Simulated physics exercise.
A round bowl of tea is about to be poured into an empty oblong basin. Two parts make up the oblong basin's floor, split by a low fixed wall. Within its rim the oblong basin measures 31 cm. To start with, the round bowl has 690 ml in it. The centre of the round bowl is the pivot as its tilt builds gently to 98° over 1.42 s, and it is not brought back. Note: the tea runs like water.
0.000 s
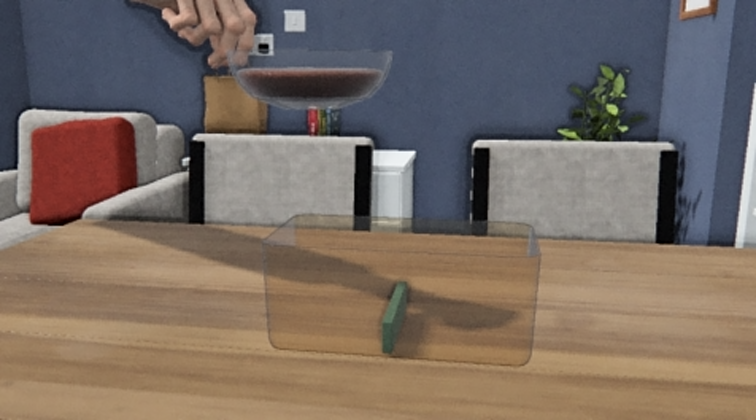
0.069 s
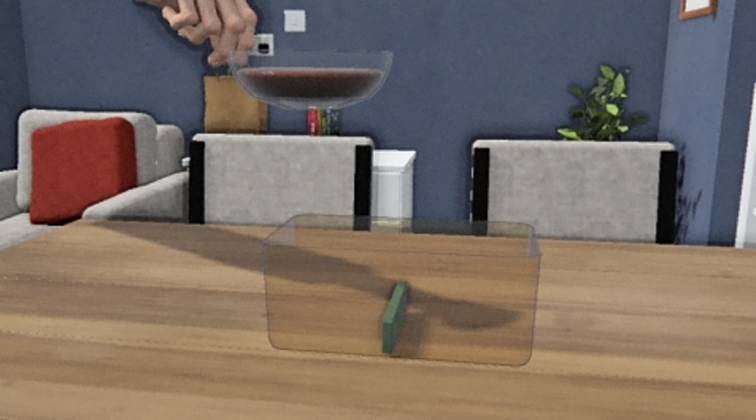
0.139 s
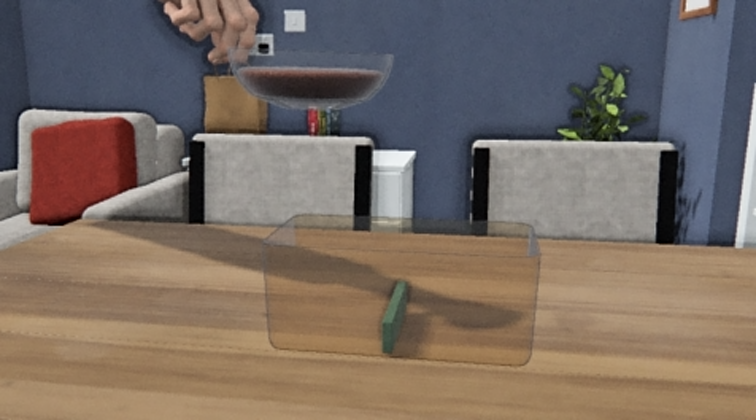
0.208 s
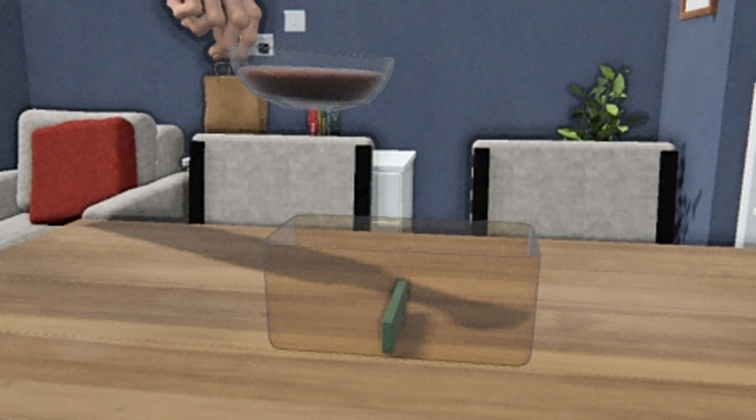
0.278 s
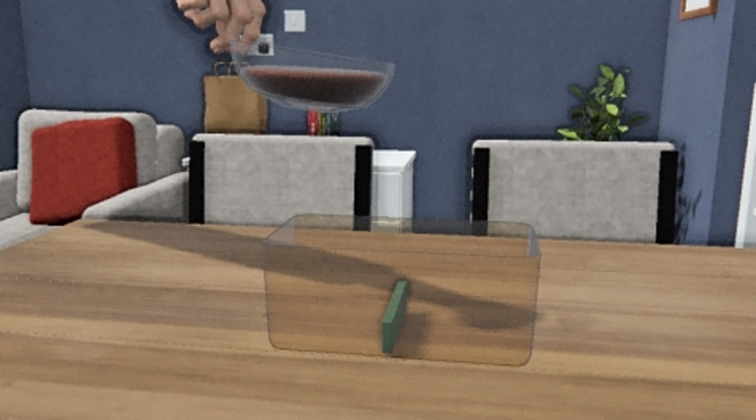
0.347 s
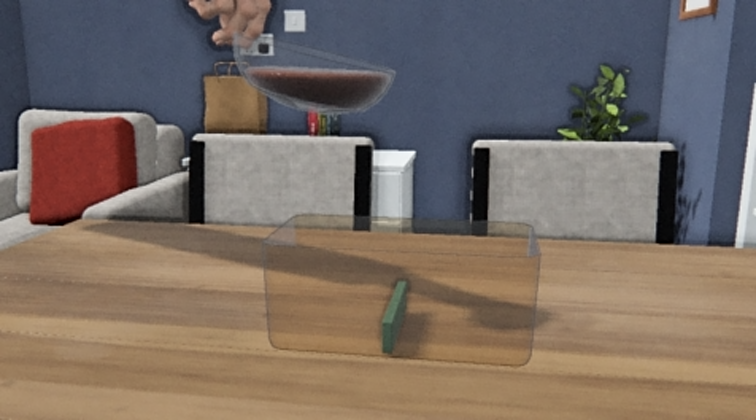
At the start, a hand at the upper left is beside a clear round bowl of dark red tea, level above an empty transparent basin with a green divider on a wooden table. The bowl then tilts slightly, its right side dipping, while the tea stays inside and the basin remains still.
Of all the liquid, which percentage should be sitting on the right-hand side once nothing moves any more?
Around 86 per cent should be sitting there.
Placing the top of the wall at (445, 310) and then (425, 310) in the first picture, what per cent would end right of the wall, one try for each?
Result: 50 per cent, then 60 per cent.
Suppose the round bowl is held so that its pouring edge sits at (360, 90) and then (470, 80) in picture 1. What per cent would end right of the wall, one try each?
First 65, then 75 per cent.
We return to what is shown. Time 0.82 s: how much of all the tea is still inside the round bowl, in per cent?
Roughly 36 per cent.
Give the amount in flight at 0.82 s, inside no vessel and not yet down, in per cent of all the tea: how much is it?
It comes to about 38 percent.
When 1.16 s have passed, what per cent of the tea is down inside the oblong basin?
Near 92 in a hundred.
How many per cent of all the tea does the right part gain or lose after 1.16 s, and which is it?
The right part gains close to 2 per cent.
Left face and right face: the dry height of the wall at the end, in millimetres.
Near 34 mm for the left and near 12 mm for the right.
After 0.82 s the tilt is 61° and 36 per cent is still to pour, 0 is left of the wall and 26 right of it.
After 1.16 s the tilt is 90° and 1 per cent is still to pour, 8 is left of the wall and 84 right of it.
After 1.53 s the tilt is 98° and 0 per cent is still to pour, 13 is left of the wall and 86 right of it.
After 1.92 s the tilt is 98° and 0 per cent is still to pour, 13 is left of the wall and 86 right of it.
In the end 13 per cent lies left of the wall, 86 right of it and 1 outside.
